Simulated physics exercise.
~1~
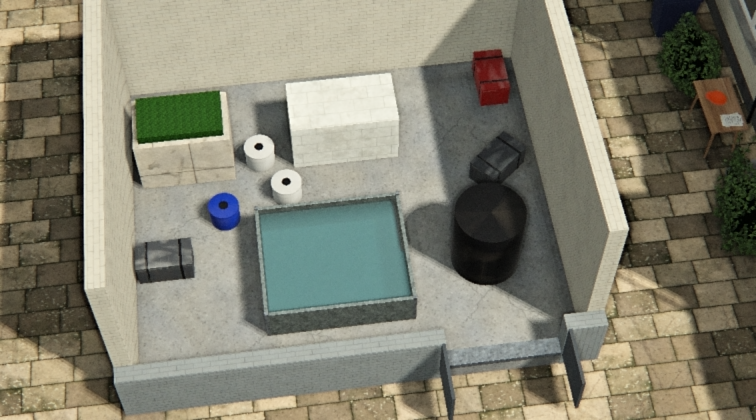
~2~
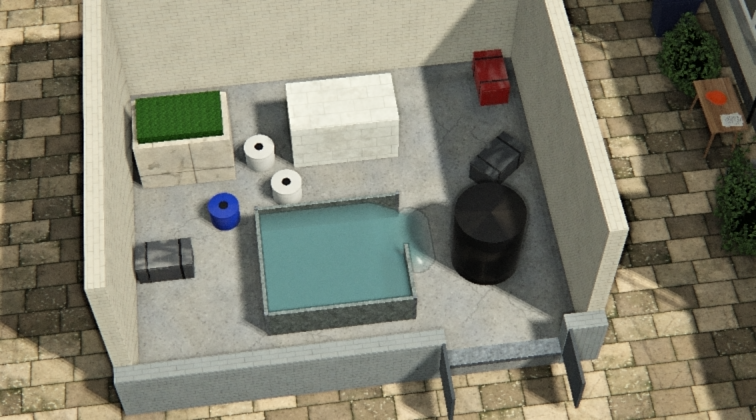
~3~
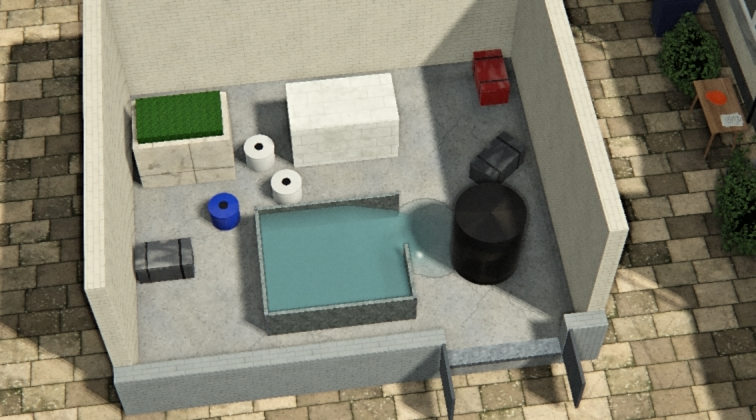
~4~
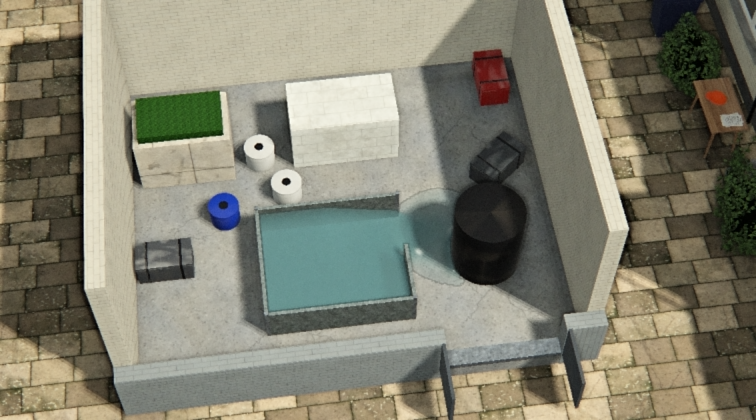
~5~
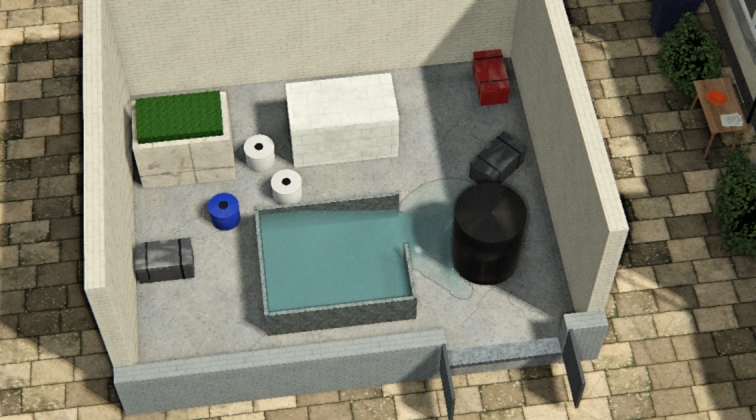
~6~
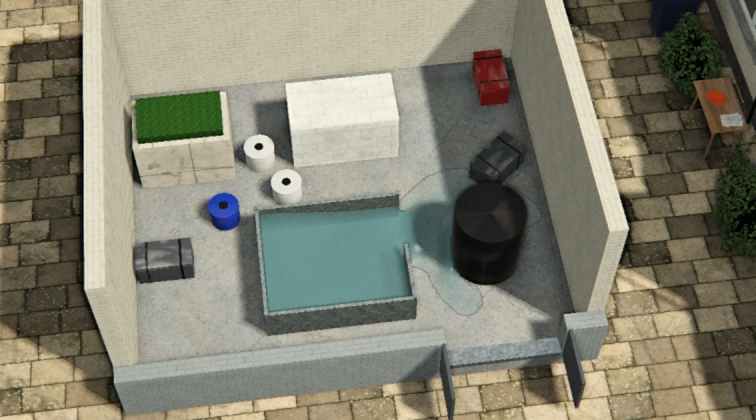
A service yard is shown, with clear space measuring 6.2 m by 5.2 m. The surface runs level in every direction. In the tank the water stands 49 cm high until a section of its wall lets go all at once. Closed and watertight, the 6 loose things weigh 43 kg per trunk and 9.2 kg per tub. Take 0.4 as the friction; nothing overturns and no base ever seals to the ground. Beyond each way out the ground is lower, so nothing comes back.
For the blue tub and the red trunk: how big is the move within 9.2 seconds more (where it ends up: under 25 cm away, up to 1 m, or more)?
In the end I'd say the blue tub remains almost still. I'd say the red trunk goes a long distance.
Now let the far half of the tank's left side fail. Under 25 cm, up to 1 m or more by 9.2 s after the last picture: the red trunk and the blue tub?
The red trunk hardly moves, the blue tub is swept away.
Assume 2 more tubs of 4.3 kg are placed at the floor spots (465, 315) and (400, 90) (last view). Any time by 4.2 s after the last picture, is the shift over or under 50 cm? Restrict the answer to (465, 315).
For that spot: Exceeded.
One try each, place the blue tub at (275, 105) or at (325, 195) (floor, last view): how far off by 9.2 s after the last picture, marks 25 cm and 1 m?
Well, it gets swept off on the first try and scarcely moves on the second.
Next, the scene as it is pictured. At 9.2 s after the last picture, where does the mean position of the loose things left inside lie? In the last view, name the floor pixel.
Close to (296, 177).
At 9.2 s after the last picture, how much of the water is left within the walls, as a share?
80 % or so.
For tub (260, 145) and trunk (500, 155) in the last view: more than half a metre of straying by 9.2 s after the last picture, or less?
The first never reached the threshold, and the second topped the threshold.
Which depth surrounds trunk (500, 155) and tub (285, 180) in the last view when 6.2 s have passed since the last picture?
First about 7 cm, second about 1 cm.
Then, 1.2 s after the last picture the blue tub is near (223, 205), 0.0 m from its start, aground; the red trunk is near (492, 69), 0.0 m from its start, aground; 0 of 6 are out; 0 afloat.
Then, 3.8 s after the last picture the blue tub is near (223, 205), 0.0 m from its start, aground; the red trunk is near (428, 72), 1.0 m from its start, aground; 0 of 6 are out; 0 afloat.
Then, 6.2 s after the last picture the blue tub is near (223, 205), 0.0 m from its start, aground; the red trunk is near (377, 83), 1.8 m from its start, aground; 0 of 6 are out; 0 afloat.
Then, 9.2 s after the last picture the blue tub is near (223, 205), 0.0 m from its start, aground; the red trunk is near (376, 84), 1.8 m from its start, aground; 0 of 6 are out; 0 afloat.
